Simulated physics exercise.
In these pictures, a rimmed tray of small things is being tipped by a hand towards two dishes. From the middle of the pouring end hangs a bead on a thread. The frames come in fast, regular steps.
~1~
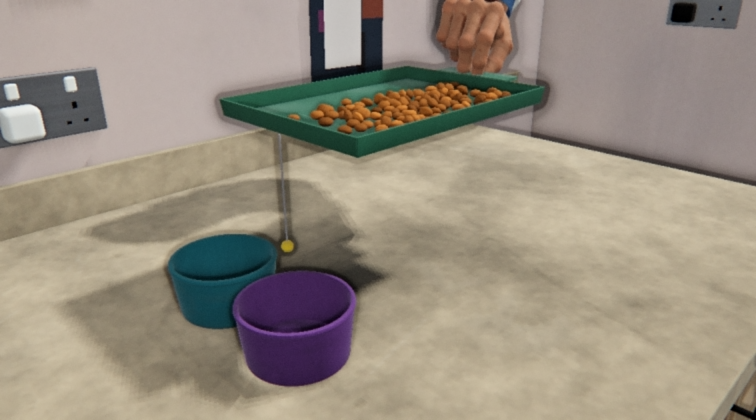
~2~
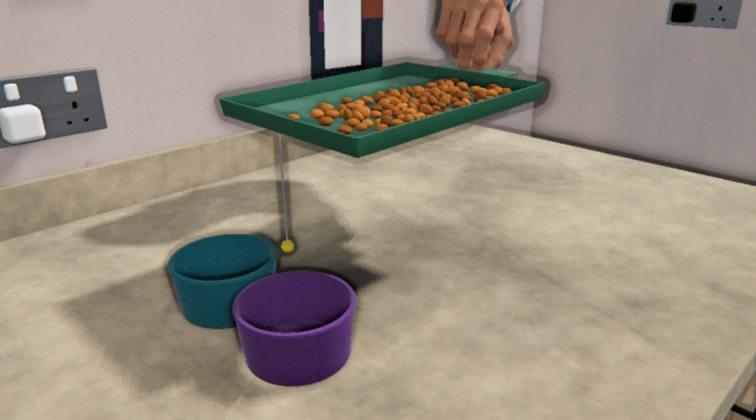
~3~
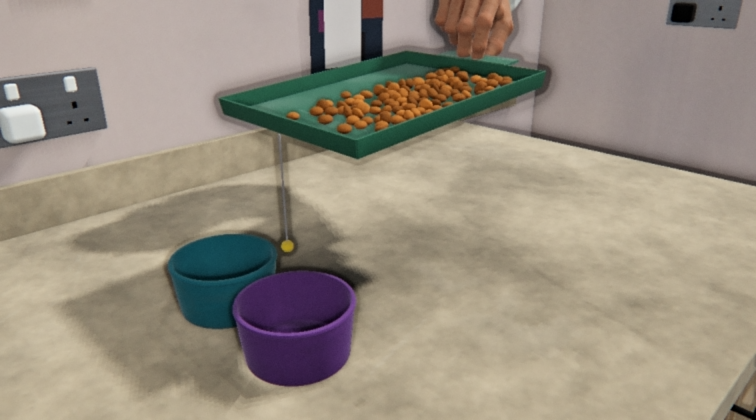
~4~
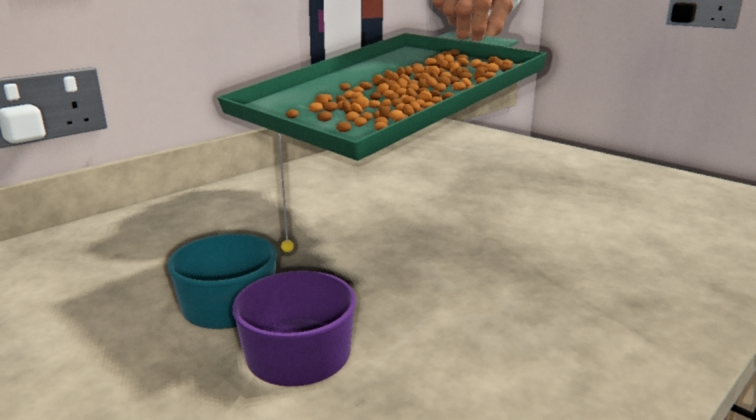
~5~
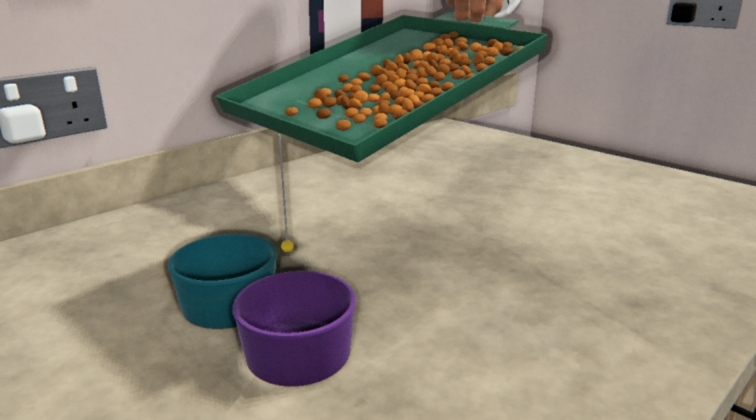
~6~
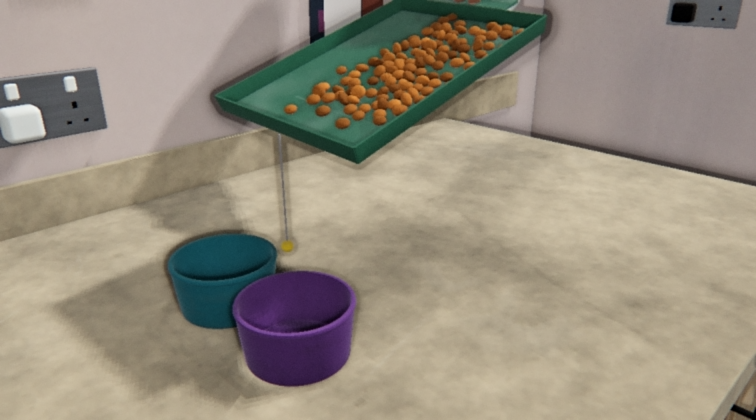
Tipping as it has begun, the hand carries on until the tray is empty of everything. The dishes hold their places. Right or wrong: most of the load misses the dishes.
Wrong, the dishes get over half.
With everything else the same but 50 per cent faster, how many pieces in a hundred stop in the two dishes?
Close to 60 in a hundred.
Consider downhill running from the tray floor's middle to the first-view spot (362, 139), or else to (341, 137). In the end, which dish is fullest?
Okay, first try the right-side one, second try the right-side one.
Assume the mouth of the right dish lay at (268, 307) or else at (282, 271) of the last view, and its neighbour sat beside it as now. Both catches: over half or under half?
Taking the places in turn, it's past half and then shy of half.
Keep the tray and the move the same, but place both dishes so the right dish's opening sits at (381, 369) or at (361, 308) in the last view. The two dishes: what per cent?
Respectively 80 % and 50 %.
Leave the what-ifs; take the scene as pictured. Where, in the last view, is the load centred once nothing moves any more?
I'd place the middle at about (292, 347).
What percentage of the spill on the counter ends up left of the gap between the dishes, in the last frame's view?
I make it about 60 percent or so.
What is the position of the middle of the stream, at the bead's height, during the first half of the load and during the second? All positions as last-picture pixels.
It goes through near (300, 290) first, then near (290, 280).
Soon, tray tipped steeply; nearly all on the tray; a stray few in the air.
A while on, tray tipped right over; about a third on the tray; about half in the right dish; a small part outside both; a small part in the air.
Towards the end, tray tipped past a quarter turn; most in the right dish; a small part in the left dish; about a quarter outside both.
Finally, tray tipped past a quarter turn; most in the right dish; a small part in the left dish; about a quarter outside both.
